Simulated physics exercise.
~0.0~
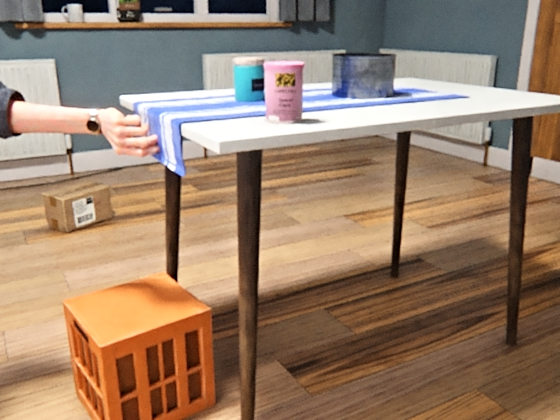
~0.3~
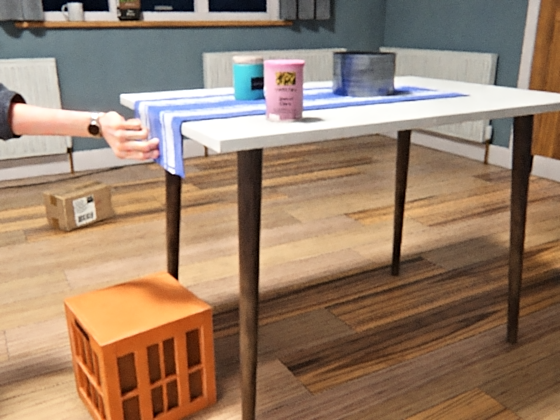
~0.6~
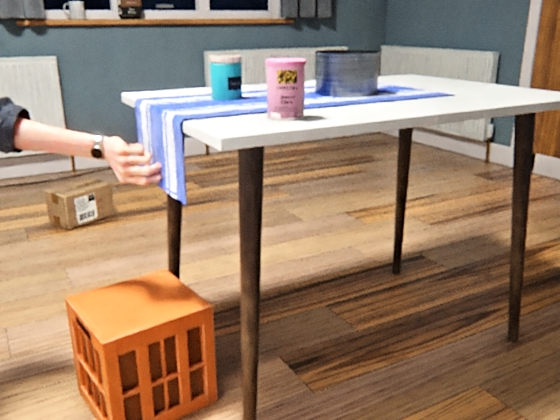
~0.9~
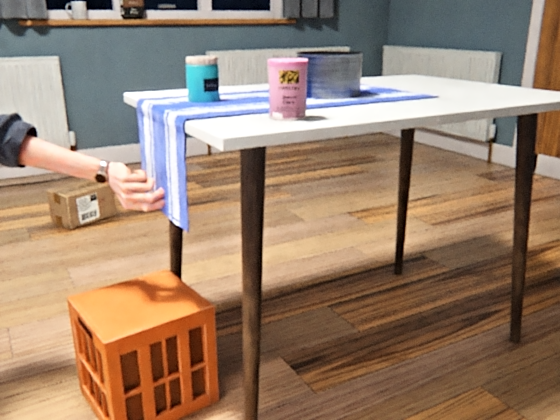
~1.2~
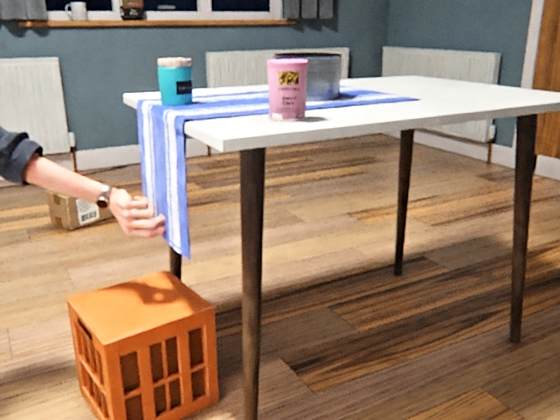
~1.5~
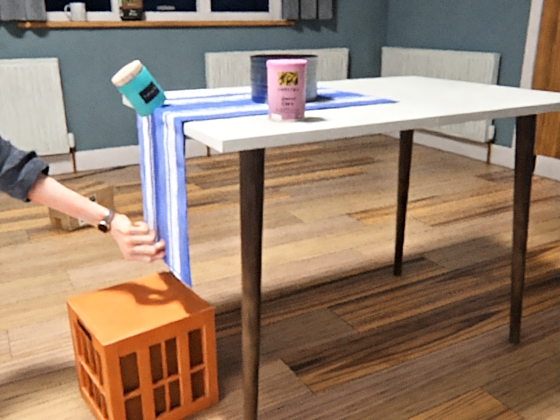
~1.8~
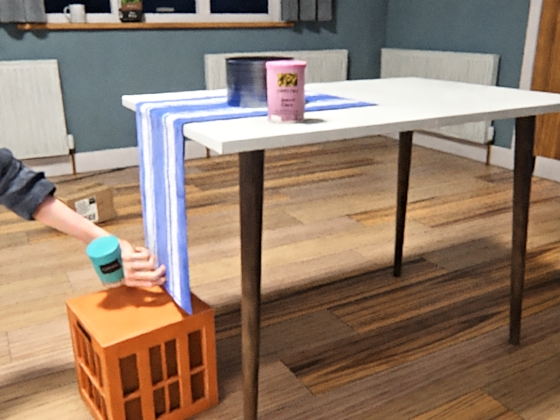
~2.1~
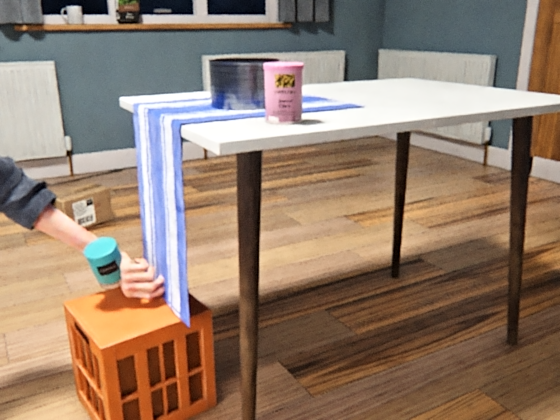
A hand pulled a blue striped cloth down over the left end of a white table, drawing a turquoise jar and a dark pot along until the jar tipped off, ending upside down by the hand above an orange crate while the pink tin stayed put.
